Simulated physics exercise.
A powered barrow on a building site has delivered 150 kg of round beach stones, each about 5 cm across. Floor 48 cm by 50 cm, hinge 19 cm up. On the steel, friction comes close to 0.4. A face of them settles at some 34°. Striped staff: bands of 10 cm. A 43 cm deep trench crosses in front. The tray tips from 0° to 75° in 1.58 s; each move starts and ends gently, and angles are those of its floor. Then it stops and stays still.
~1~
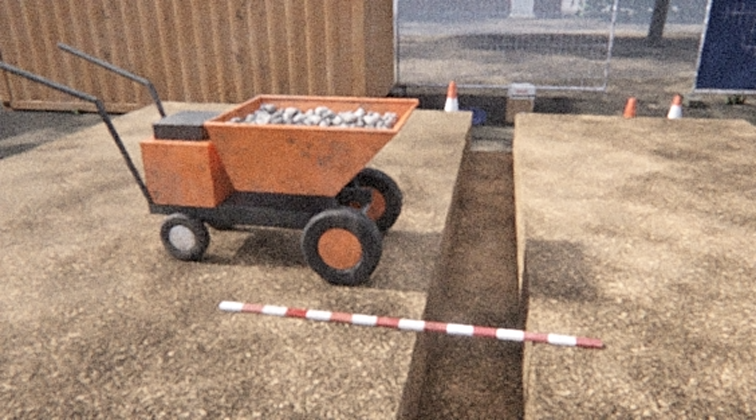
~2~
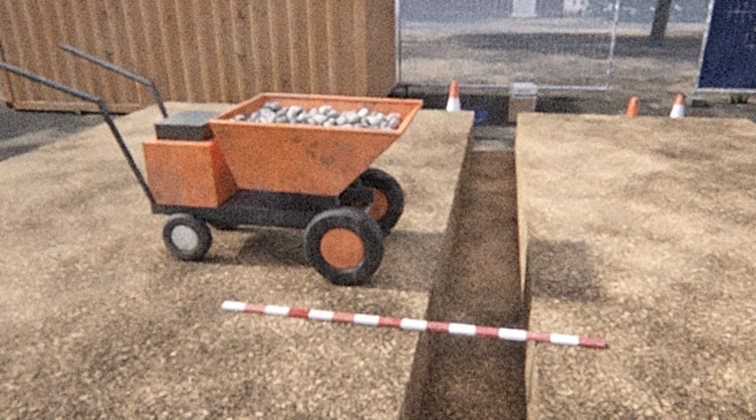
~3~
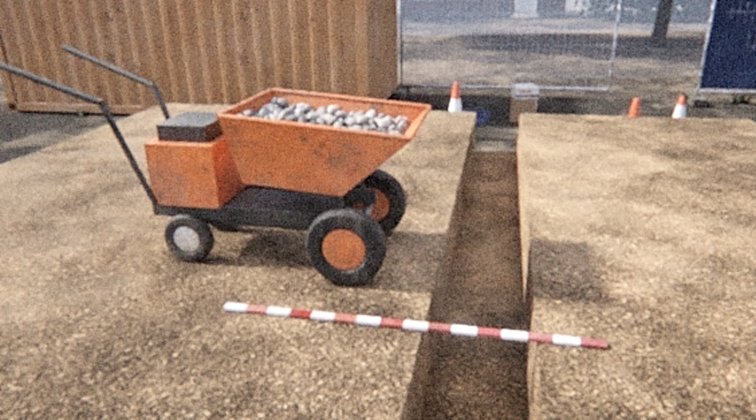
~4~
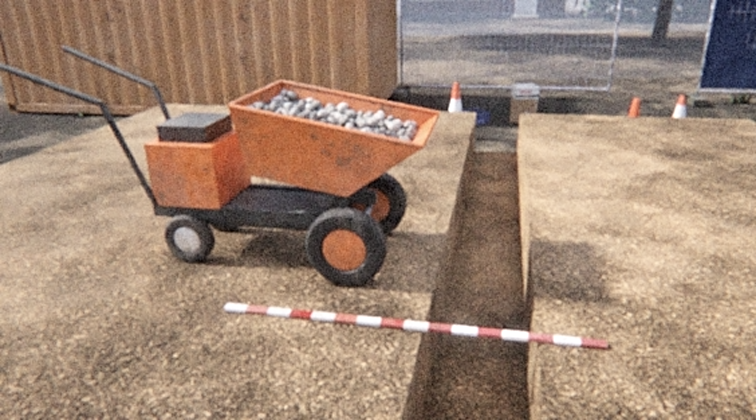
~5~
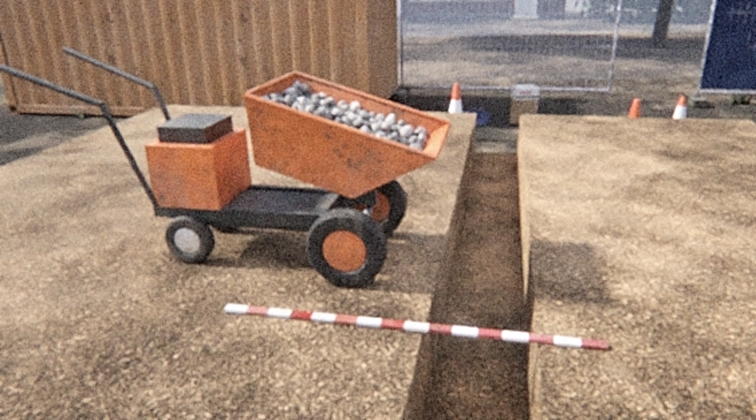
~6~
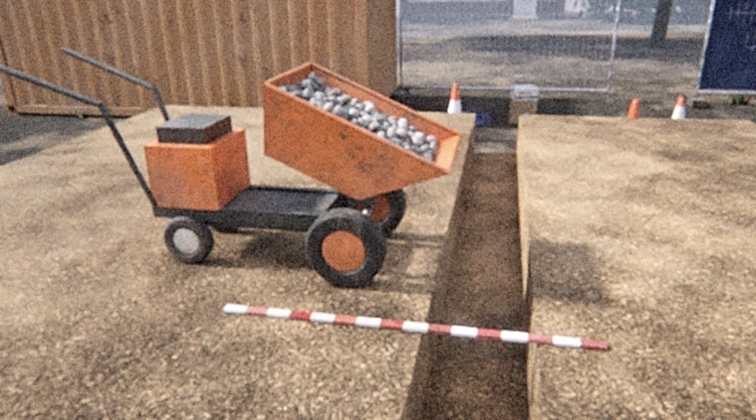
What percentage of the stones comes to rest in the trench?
About 82 per cent.
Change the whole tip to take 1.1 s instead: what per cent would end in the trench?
In that case some 80 per cent.
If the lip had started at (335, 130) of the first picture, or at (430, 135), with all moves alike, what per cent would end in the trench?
The first gives about 100 percent and the second about 40 percent.
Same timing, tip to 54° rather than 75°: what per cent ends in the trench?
Roughly 65%.
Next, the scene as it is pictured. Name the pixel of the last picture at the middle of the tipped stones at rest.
Around (499, 329).
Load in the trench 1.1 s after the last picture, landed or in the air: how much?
Close to 60 per cent has got there by then.
Then, 0.6 s after the last picture the floor is at 63°, 97 % in the tray, 3 % in the trench; the foremost stones are at (510, 256).
Then, 1.1 s after the last picture the floor is at 75°, 26 % in the tray, 59 % in the trench, 16 % past the trench; the foremost stones are at (650, 281).
Then, 1.4 s after the last picture the floor is at 75°, 3 % in the tray, 79 % in the trench, 18 % past the trench; the foremost stones are at (720, 276).
Then, 3.4 s after the last picture the floor is at 75°, 0 % in the tray, 82 % in the trench, 18 % past the trench; the foremost stones are at (752, 278).
